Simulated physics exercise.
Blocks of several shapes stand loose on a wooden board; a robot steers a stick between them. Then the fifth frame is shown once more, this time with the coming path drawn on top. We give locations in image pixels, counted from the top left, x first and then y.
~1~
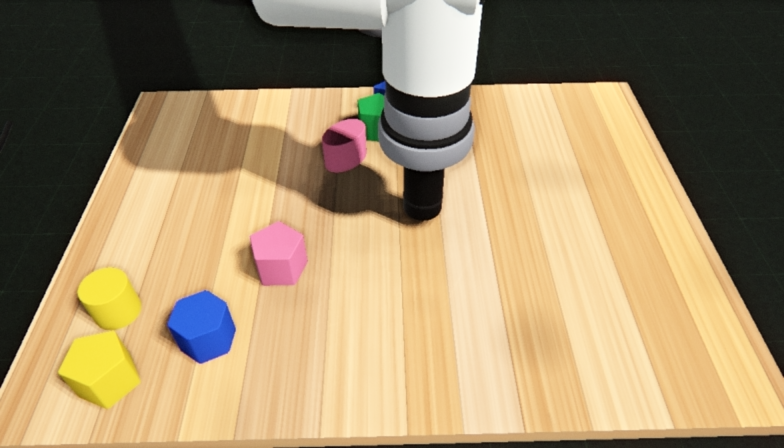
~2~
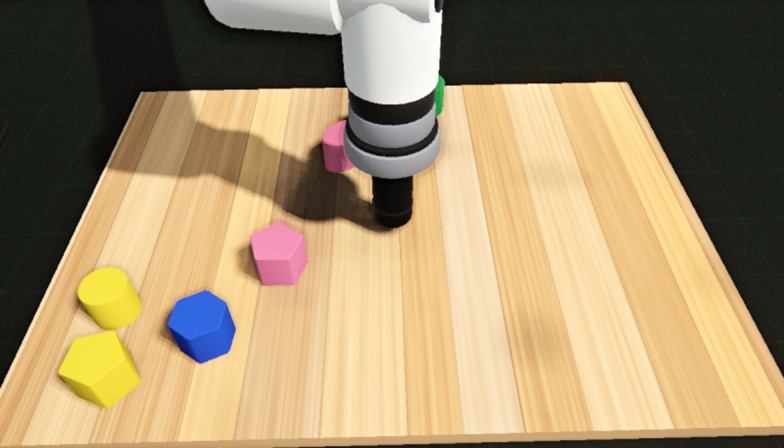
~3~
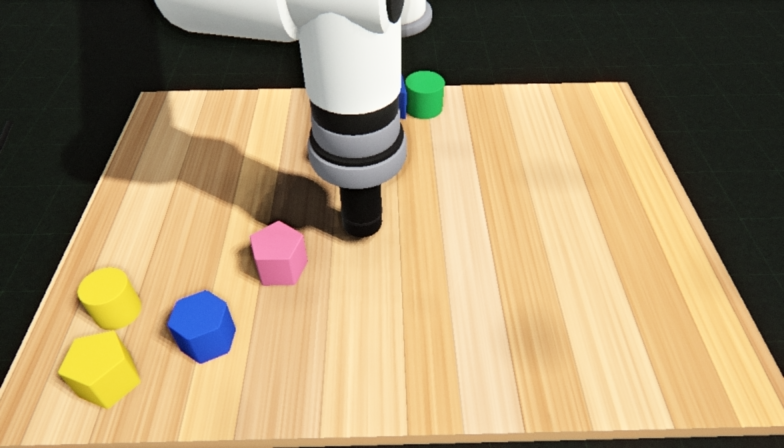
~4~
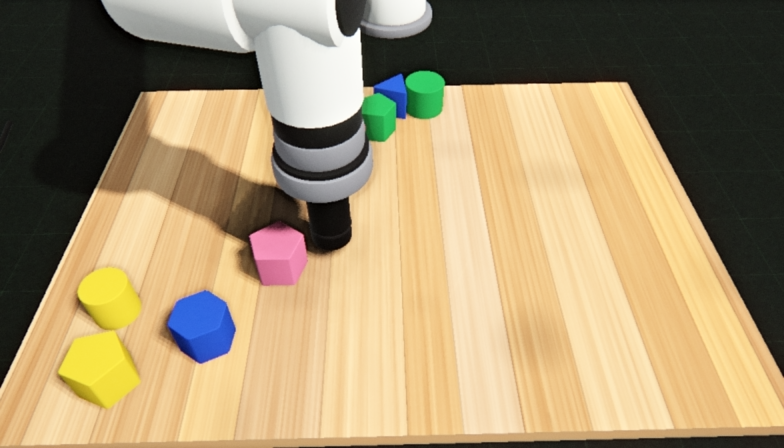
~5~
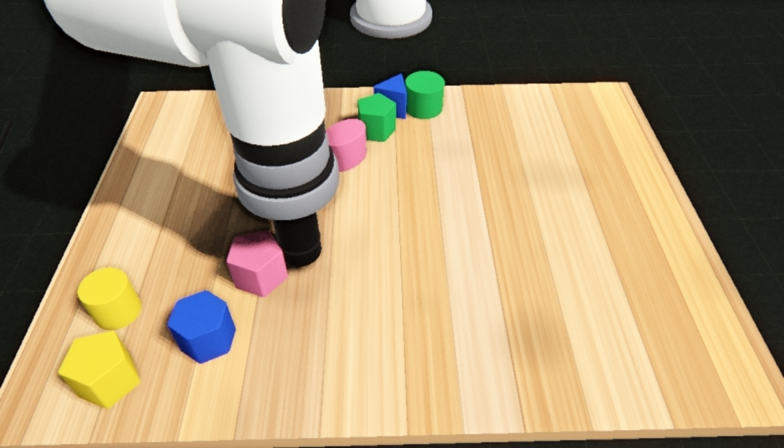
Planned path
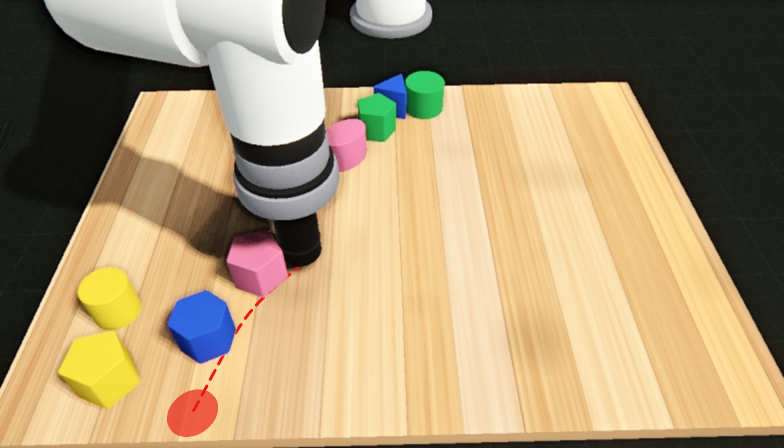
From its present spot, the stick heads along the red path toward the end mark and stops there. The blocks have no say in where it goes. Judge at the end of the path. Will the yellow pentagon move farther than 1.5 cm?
No - that is not the case.
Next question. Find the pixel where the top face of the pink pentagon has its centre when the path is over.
It should be at (206, 266) by then.
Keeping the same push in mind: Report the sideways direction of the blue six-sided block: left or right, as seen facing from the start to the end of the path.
It shifts rightward.
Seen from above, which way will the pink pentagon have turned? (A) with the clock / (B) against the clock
Correct choice: A.
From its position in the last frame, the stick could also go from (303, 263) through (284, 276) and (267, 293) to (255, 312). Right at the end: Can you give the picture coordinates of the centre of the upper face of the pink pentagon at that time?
Near (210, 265).
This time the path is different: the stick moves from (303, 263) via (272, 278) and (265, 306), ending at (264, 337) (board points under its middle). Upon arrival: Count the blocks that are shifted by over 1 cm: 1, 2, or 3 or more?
One gets moved.
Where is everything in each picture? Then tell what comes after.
The first frame shows tip of the stick at (423, 208), middles of tops, yellow pentagon at (92, 356), blue six-sided block at (197, 313), pink pentagon at (275, 241).
The second frame shows stick at (393, 215), nothing pushed.
The third frame shows stick at (363, 224), nothing pushed.
The fourth frame shows stick at (332, 237), nothing pushed.
The fifth frame shows stick at (301, 252), yellow pentagon at (92, 356), blue six-sided block at (197, 313), pink pentagon at (254, 249).
The line goes from (303, 263) via (241, 324), ending at (193, 412).
On the path given first. One third of the way, stick at (256, 291); pink pentagon at (209, 265), turned 50° clockwise.
Two thirds of the way, stick at (221, 341); blue six-sided block at (161, 340), turned 45° clockwise; pink pentagon at (206, 266), turned 55° clockwise.
At the end, stick at (187, 403); yellow pentagon at (80, 357); blue six-sided block at (144, 352), turned 65° clockwise; pink pentagon at (206, 266), turned 55° clockwise.
